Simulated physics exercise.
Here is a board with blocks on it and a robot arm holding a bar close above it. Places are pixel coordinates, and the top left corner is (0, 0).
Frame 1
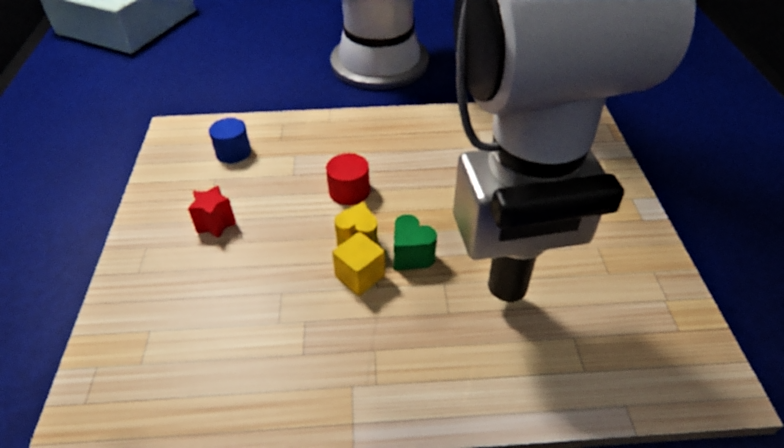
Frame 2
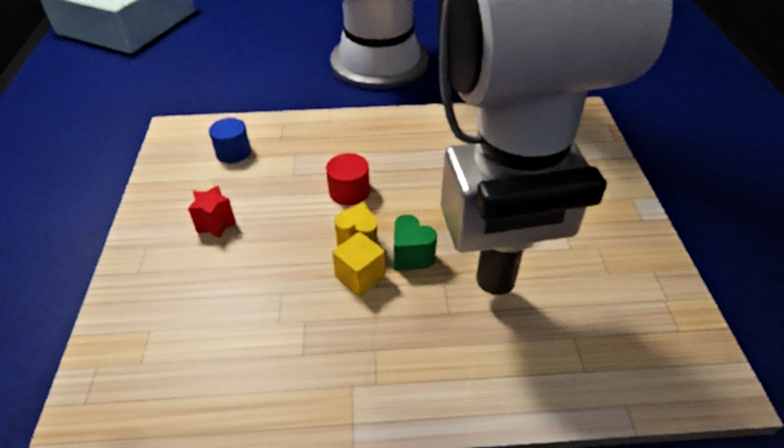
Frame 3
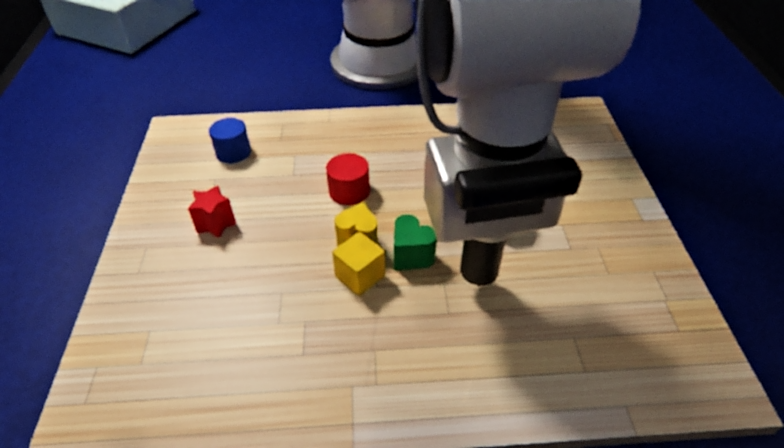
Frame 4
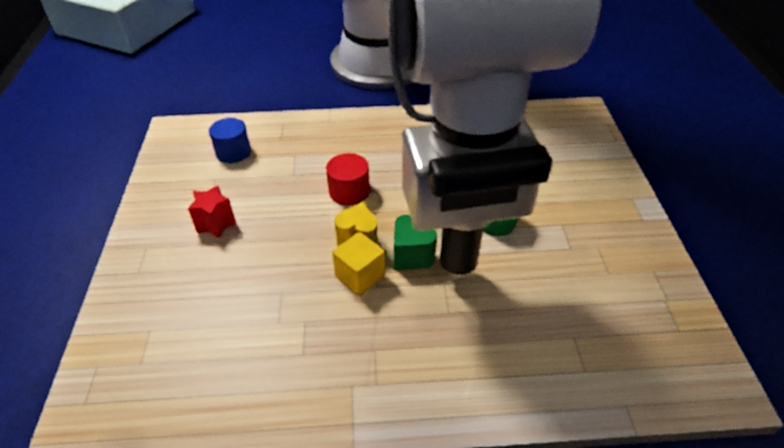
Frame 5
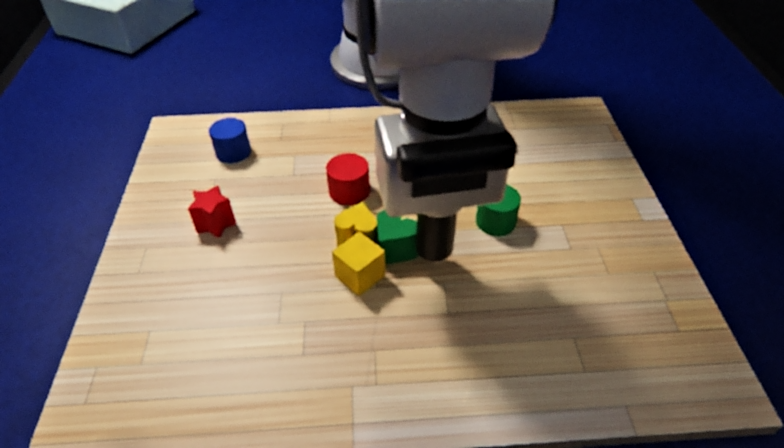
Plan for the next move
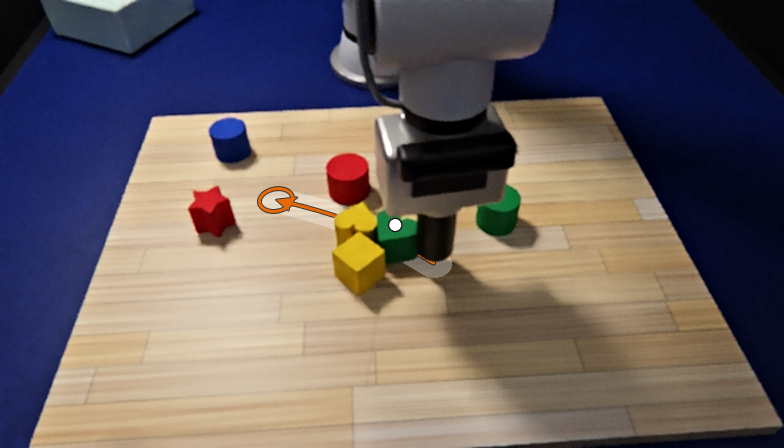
A robot arm moves its dark bar left and nudges the green heart block left.
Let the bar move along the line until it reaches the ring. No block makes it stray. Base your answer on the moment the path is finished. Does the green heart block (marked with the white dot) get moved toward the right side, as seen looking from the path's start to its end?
I'd say no.
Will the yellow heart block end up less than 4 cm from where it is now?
The answer is no.
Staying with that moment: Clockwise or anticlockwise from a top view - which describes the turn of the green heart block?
My prediction: CCW.
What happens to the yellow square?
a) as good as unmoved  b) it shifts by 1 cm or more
a
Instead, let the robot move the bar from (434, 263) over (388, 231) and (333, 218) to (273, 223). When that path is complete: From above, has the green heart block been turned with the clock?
No, it doesn't check out.
The line goes from (434, 263) via (356, 223), ending at (276, 200); the dot is on the green heart block.
The first path, step by step. One third of the way, bar at (381, 219); yellow heart block at (302, 210), turned 30° anticlockwise; green heart block at (341, 204), turned 25° anticlockwise.
Two thirds of the way, bar at (327, 199); yellow heart block at (266, 215), turned 60° anticlockwise; green heart block at (291, 193), turned 80° anticlockwise.
At the end, bar at (273, 184); red star block at (204, 200); red circle unmoved; yellow heart block at (266, 216), turned 65° anticlockwise; yellow square unmoved; green heart block at (242, 192), turned 140° anticlockwise.
